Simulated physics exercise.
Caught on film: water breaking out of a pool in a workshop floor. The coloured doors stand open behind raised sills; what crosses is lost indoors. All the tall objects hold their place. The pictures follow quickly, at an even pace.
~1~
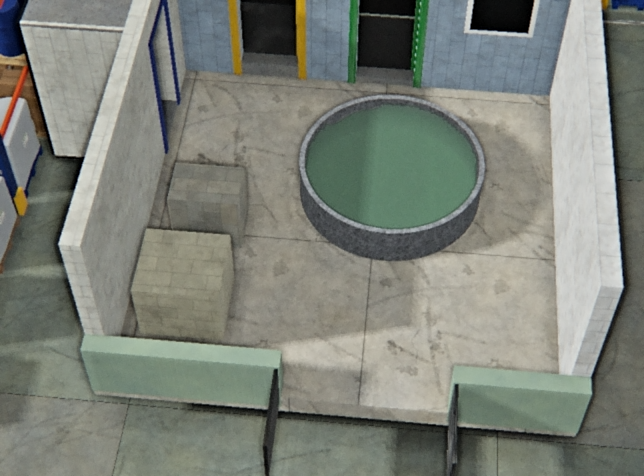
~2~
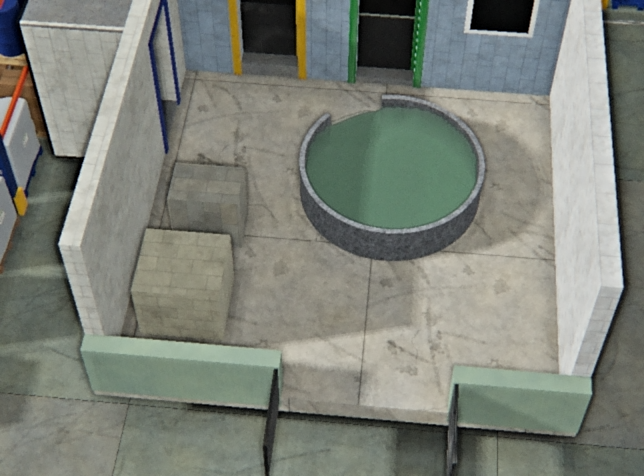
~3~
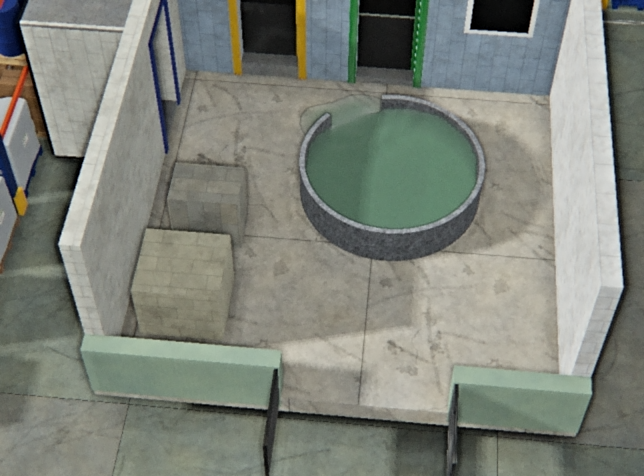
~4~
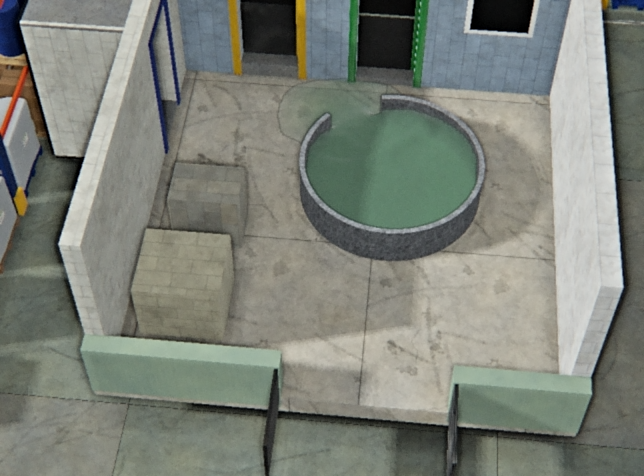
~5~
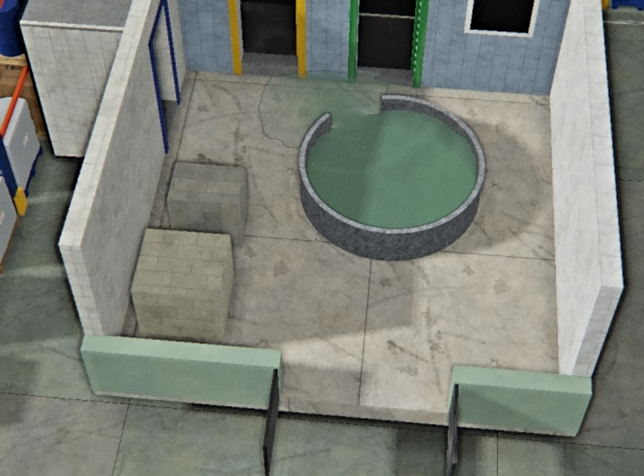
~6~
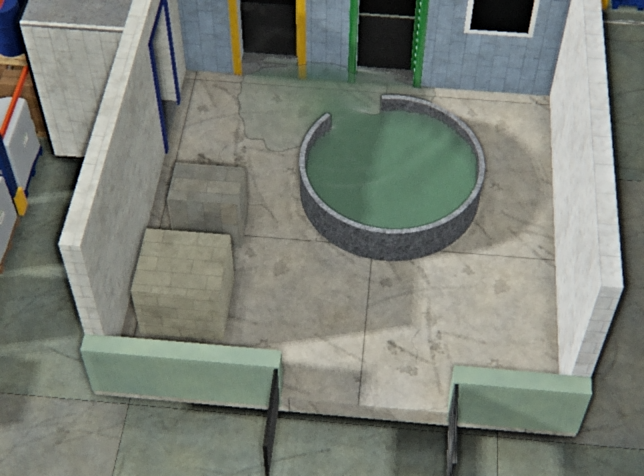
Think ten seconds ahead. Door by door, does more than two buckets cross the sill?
The yellow door admits no more than that; the blue door lets in a lot; the green door lets in a lot.
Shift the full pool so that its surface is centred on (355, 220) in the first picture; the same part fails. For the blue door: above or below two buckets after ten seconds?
Then: The blue one lets more in.
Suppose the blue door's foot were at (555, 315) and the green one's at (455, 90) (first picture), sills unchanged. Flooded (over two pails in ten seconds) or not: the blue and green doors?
My reading: Blue is under; green is under.
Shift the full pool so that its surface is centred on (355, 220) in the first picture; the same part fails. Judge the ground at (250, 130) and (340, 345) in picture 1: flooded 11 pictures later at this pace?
As listed: Under water, dry.
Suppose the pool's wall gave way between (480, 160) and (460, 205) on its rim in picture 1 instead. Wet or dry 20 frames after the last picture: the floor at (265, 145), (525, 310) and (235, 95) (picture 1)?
As listed: No water, flooded, clear.
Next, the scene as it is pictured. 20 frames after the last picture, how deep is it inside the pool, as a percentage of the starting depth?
Near 56 in a hundred.
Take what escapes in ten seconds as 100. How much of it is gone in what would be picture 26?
Roughly 45 per cent.
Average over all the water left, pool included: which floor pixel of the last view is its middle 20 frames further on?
Around (342, 165).
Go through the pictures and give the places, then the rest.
In the first frame, still water in the round pool at (392, 165).
In the second frame, the front is at a hidden place, out from the gap on the round pool's far side.
In the third frame, water pours out on the round pool's far side and has run to (306, 119).
In the fourth frame, the front is at (294, 92), out from the gap on the round pool's far side.
In the fifth frame, water pours out on the round pool's far side and has run to (278, 77).
In the sixth frame, water pours out on the round pool's far side and has run to (247, 75).
A moment on, water covers 15 % of the floor; the yellow door wet at the sill, nothing in, the blue door not reached, the green door over two buckets in.
Next, water covers 25 % of the floor; the yellow door under two buckets in, the blue door under two buckets in, the green door over two buckets in.
Then, water covers 45 % of the floor; the yellow door under two buckets in, the blue door over two buckets in, the green door far over two buckets in.
Later, water covers 80 % of the floor; the yellow door under two buckets in, the blue door far over two buckets in, the green door far over two buckets in.
In the end, water covers 100 % of the floor; the yellow door under two buckets in, the blue door far over two buckets in, the green door far over two buckets in.
